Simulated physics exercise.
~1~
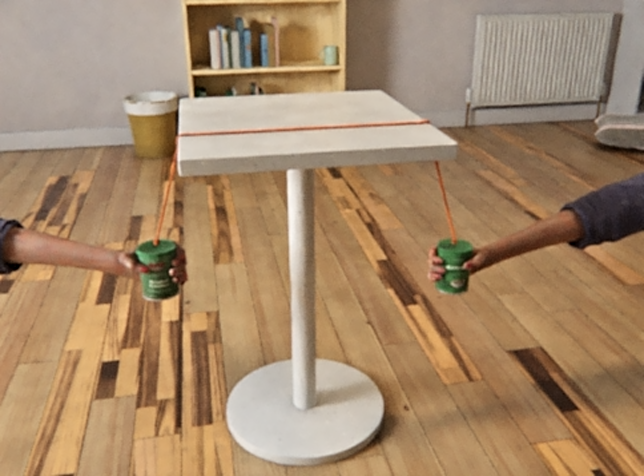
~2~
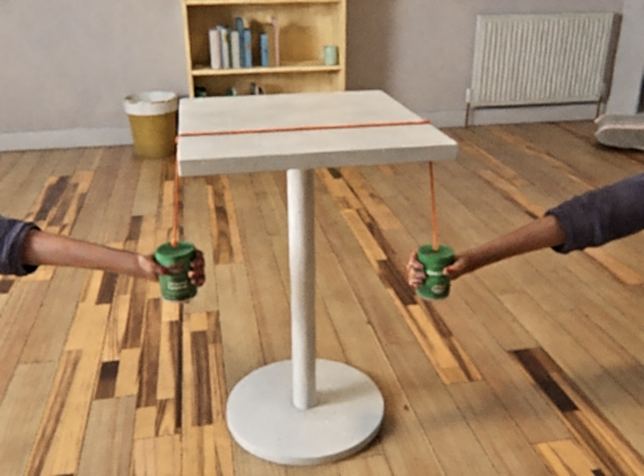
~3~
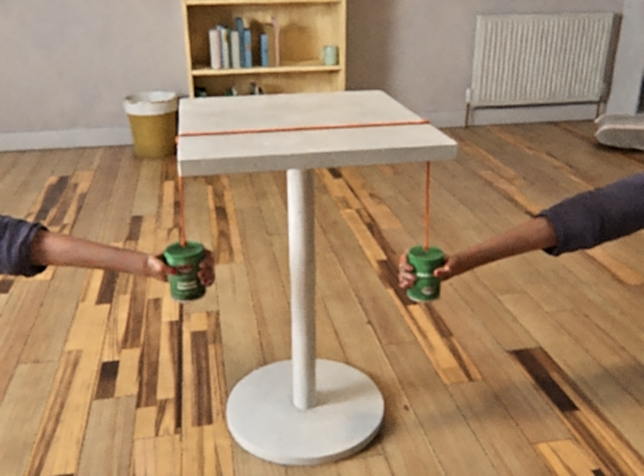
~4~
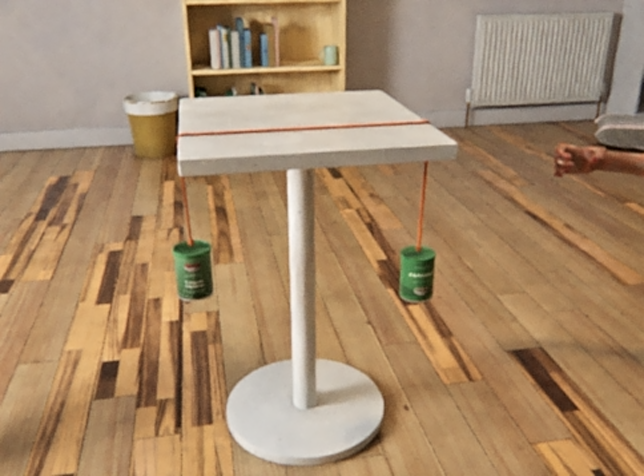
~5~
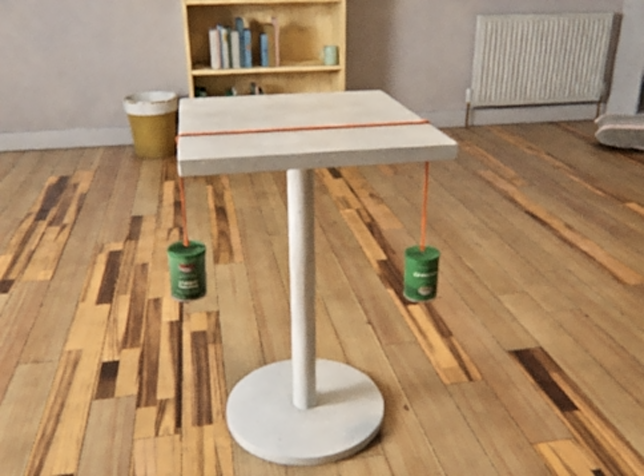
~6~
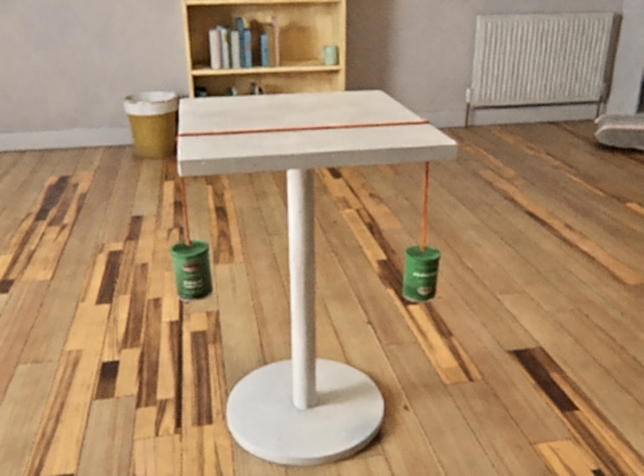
In a room with a wooden floor, a bookshelf and a radiator, an orange-red ribbon runs across the top of a pale side table, with a green tin at each end. A hand on each side holds one of the tins below the tabletop. The hands move inward, bringing the left tin to the right and the right tin to the left. Then they let go and draw back, leaving both tins hanging. The left tin sways very slightly, but neither side sinks or rises, and the two end up hanging at about the same height.
